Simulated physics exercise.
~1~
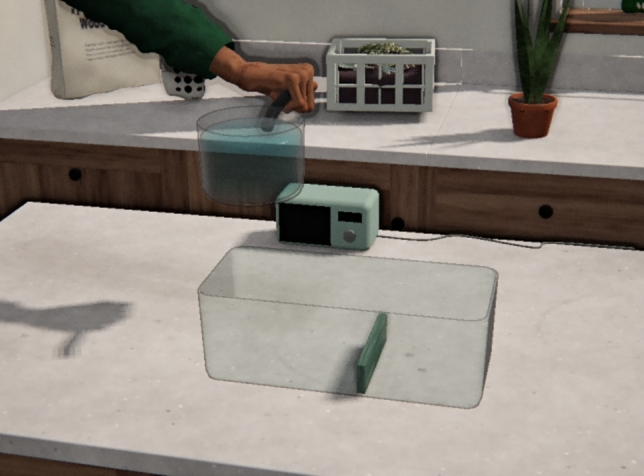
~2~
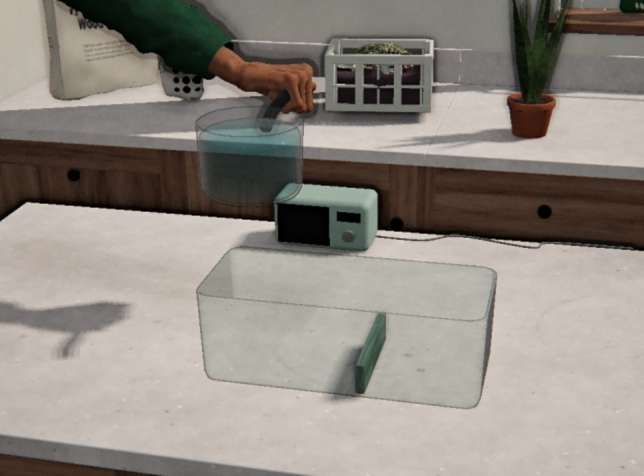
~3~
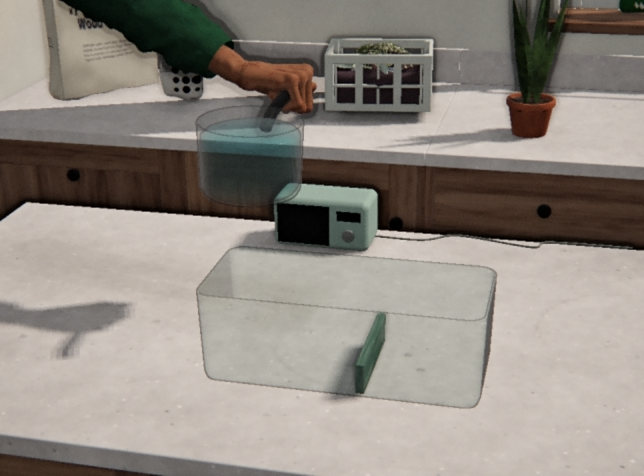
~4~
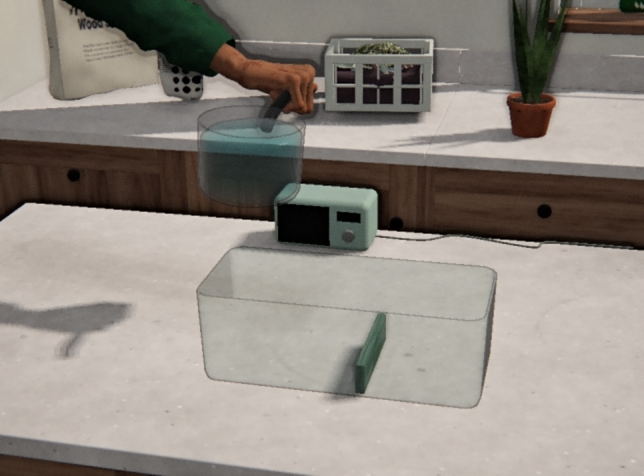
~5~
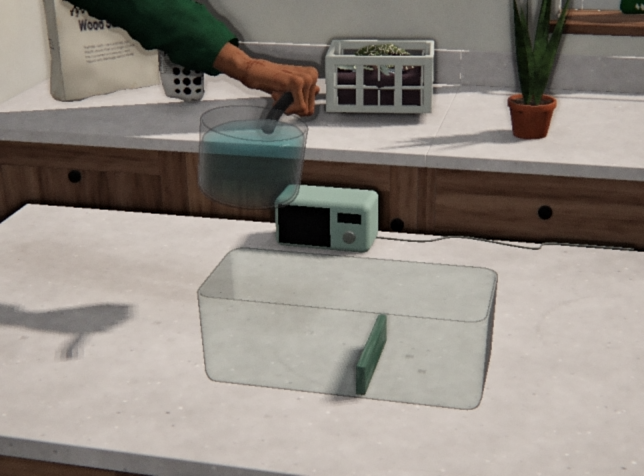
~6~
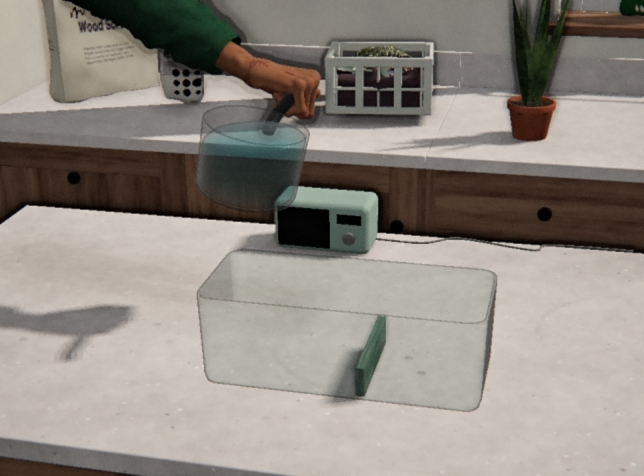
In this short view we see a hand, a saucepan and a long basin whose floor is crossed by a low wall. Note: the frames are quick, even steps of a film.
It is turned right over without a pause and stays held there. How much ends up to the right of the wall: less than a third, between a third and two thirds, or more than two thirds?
The share right of the wall fails to exceed two thirds but reaches one third.
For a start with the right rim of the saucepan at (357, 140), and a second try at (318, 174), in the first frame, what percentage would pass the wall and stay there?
Start one gives some 90 %, start two some 55 %.
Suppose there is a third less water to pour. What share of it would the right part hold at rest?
The share comes to roughly 30 per cent.
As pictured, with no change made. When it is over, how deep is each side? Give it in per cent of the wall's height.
Left about 30, right about 60.
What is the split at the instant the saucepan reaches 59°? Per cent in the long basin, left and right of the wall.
Left 5 %, right 5 %.
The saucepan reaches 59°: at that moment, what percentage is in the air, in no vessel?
Around 20 in a hundred.
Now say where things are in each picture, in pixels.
In the first frame, tilt 0°; pouring edge (302, 125); surface from (205, 128) to (301, 133); the long basin's rim runs from (215, 270) to (493, 295); the wall's top is at (372, 339).
In the second frame, tilt 0°; pouring edge (301, 126); surface from (204, 128) to (300, 134).
In the third frame, tilt 2°; pouring edge (301, 127); surface from (204, 128) to (301, 134).
In the fourth frame, tilt 4°; pouring edge (303, 130); surface from (205, 128) to (302, 135).
In the fifth frame, tilt 8°; pouring edge (305, 134); surface from (207, 130) to (304, 136).
In the sixth frame, tilt 12°; pouring edge (307, 140); surface from (207, 132) to (306, 139).
A moment on, the saucepan is tipped part way and 71 per cent is still to pour, 4 is left of the wall and 3 right of it.
Next, the saucepan is tipped on its side and 22 per cent is still to pour, 14 is left of the wall and 46 right of it.
Then the saucepan is tipped on its side and 4 per cent is still to pour, 38 is left of the wall and 54 right of it.
Later the saucepan is tipped on its side and 0 per cent is still to pour, 44 is left of the wall and 55 right of it.
Finally, 45 per cent lies left of the wall, 55 right of it and 1 outside.
